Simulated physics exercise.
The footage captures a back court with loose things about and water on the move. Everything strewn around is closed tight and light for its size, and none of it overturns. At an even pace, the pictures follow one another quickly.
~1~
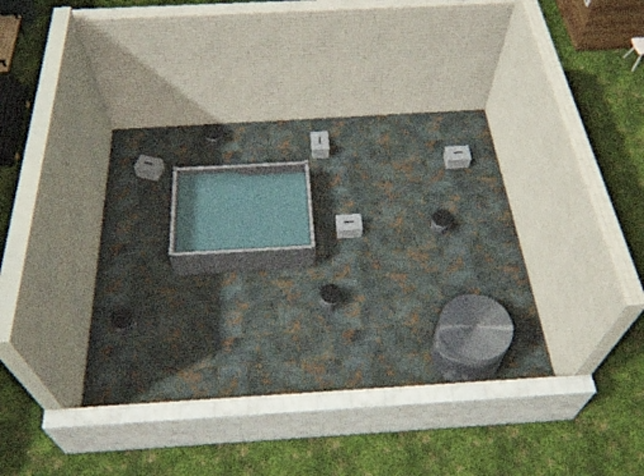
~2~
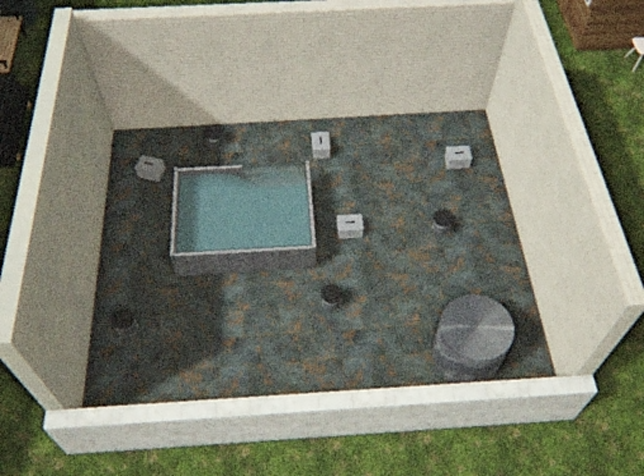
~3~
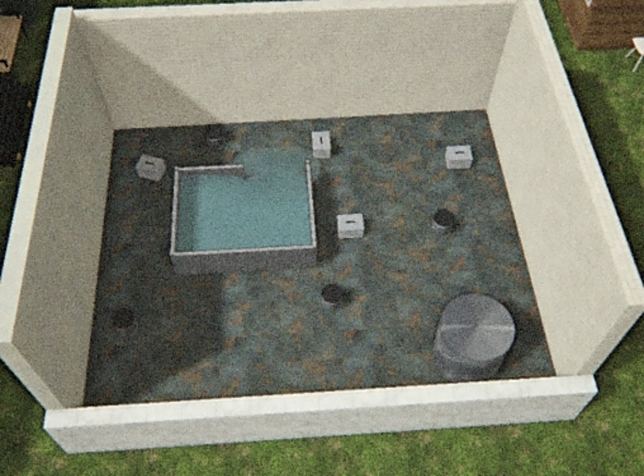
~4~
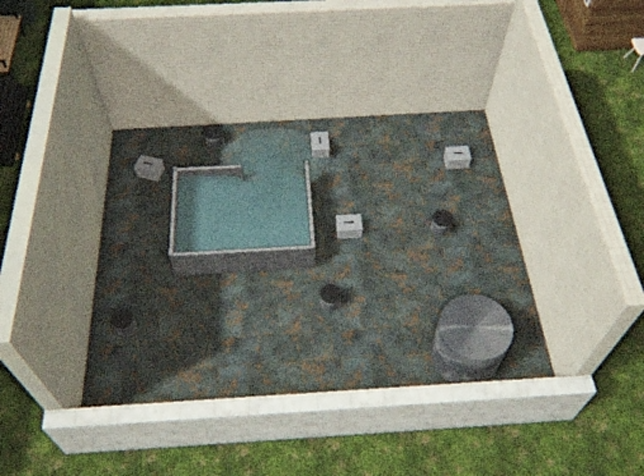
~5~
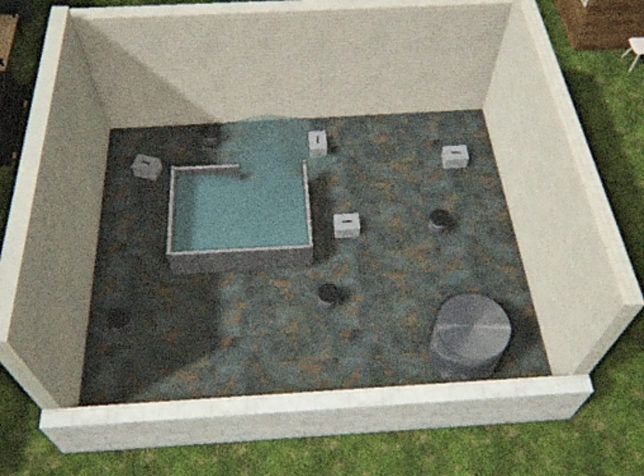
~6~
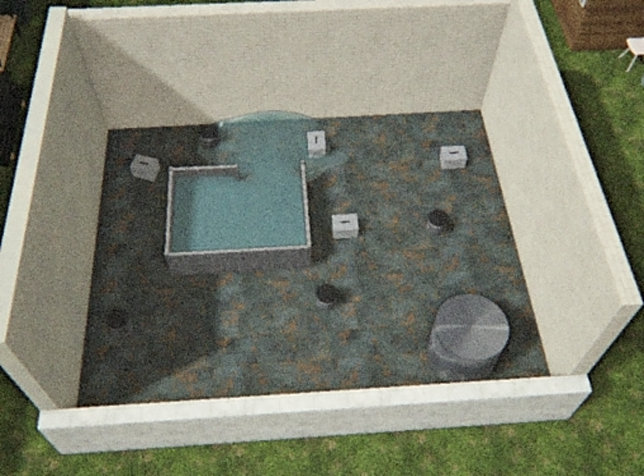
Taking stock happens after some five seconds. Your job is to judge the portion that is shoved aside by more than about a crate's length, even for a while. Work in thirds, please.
My answer: One to two thirds.
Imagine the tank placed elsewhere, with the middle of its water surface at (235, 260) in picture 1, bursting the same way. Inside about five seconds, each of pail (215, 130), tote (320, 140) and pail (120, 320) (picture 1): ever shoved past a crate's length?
Taking them in order, went past that, went past that, fell short.
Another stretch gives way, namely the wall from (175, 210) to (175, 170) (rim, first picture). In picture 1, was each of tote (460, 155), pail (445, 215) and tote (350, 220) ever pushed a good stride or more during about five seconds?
Listed in turn, never travels that far, never travels that far, never travels that far.
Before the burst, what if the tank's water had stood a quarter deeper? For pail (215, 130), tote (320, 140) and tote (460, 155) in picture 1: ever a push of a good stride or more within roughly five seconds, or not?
First one cleared the mark, second one cleared the mark, third one cleared the mark.
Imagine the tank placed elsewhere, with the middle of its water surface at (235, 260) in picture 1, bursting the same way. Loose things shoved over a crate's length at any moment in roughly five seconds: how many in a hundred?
About 50 per cent.
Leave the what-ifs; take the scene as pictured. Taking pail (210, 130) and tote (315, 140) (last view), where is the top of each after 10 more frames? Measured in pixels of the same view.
Look for them at about (187, 152) and about (433, 126).
A moment on, 0 of 8 are well off their spots; 0 afloat.
Next, 2 of 8 are well off their spots; 0 afloat.
Later, 3 of 8 are well off their spots; 1 afloat.
In the end, 4 of 8 are well off their spots, and 4 have been at some point; 1 afloat.
